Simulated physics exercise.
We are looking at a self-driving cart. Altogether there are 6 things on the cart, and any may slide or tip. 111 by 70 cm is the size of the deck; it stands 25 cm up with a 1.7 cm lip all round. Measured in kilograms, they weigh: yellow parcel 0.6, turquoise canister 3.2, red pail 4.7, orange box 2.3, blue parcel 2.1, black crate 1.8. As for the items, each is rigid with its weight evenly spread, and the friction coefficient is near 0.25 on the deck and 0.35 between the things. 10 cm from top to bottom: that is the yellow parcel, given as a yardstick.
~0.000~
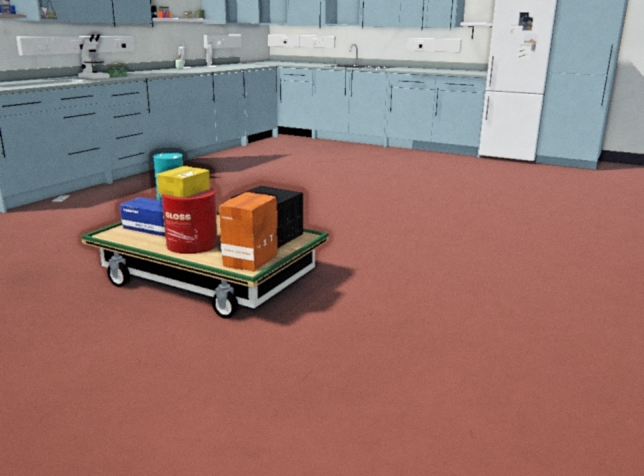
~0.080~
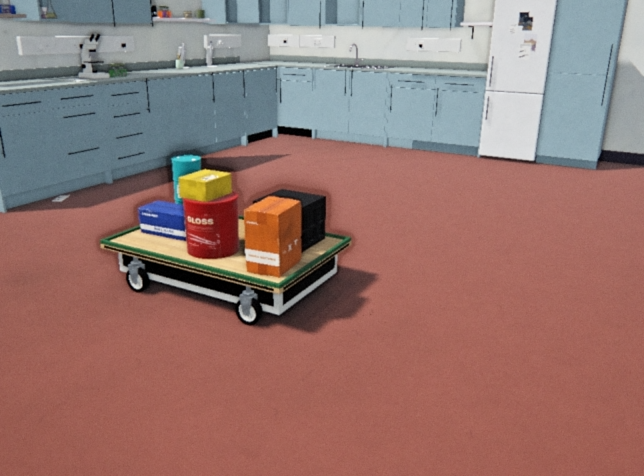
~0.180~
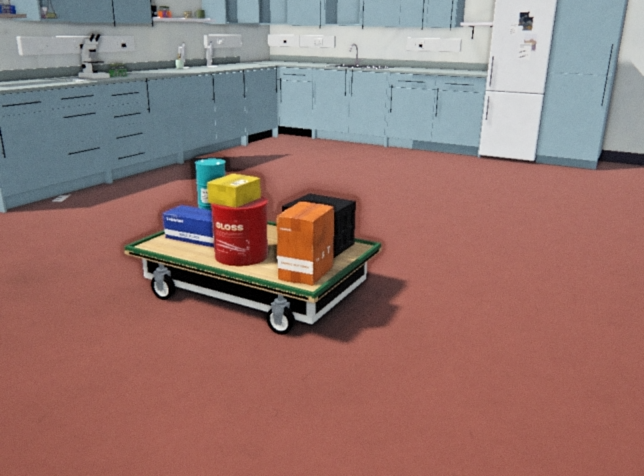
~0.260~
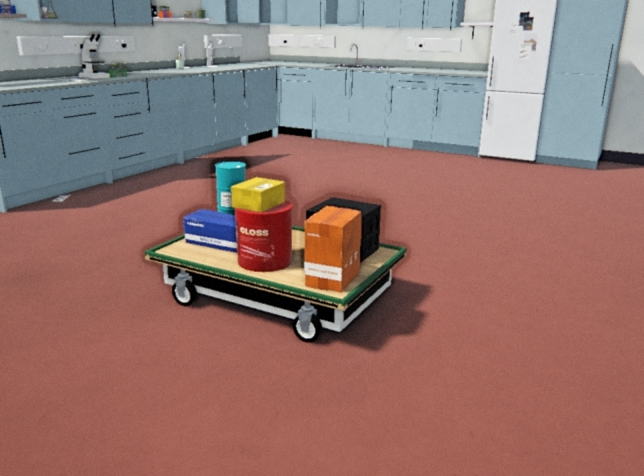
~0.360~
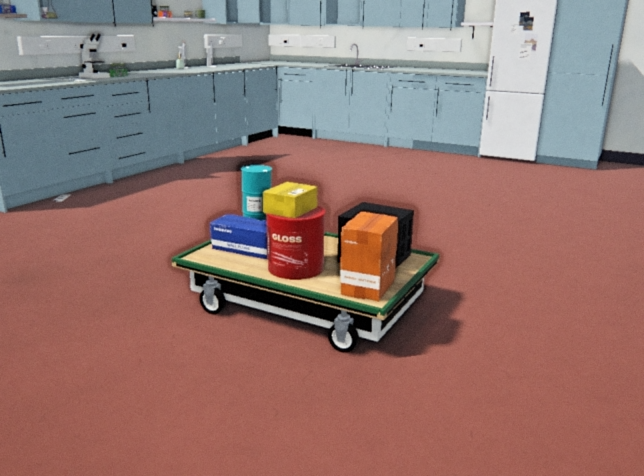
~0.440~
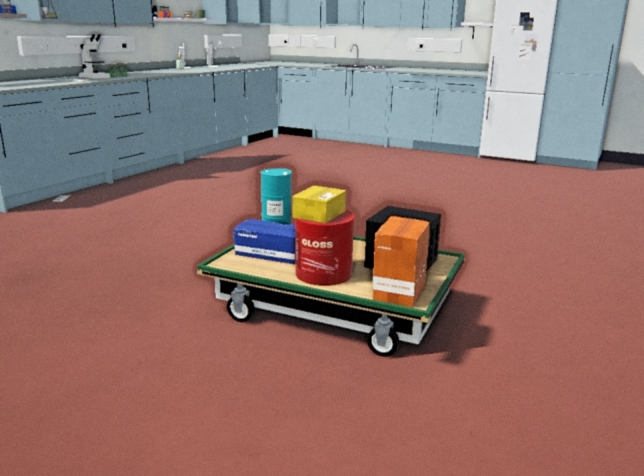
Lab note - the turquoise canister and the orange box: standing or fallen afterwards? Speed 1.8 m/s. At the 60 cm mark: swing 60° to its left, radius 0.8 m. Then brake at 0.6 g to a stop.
Turquoise canister standing; orange box fallen.
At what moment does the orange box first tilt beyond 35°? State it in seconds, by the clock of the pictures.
Time: Approximately 0.6 s.
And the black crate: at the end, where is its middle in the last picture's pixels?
(553, 195).
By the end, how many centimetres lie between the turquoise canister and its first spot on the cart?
I'd put it at about 60 centimetres.
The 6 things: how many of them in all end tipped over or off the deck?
Tally: 2.
By 0.64 s, cart 115 cm along, turned 29°; orange box tilted 46° near (513, 247); turquoise canister 2 cm from its spot near (322, 211); yellow parcel tilted 10°.
By 0.84 s, cart 151 cm along, turned 54°; yellow parcel and orange box now off the deck; turquoise canister 6 cm from its spot near (372, 213); black crate 27 cm from its spot.
By 1.04 s, cart 186 cm along, turned 60°; turquoise canister tilted 5° near (428, 207); black crate 23 cm from its spot; blue parcel 22 cm from its spot.
By 1.34 s, cart 201 cm along, turned 60°, stopped; turquoise canister tilted 4° near (487, 196); blue parcel 29 cm from its spot; black crate 14 cm from its spot.
When it is over (2.2 s), off the deck and tipped over, yellow parcel and orange box; not toppled but over 10 cm from the start, turquoise canister, red pail, blue parcel and black crate. In the last view, turquoise canister near (519, 190).
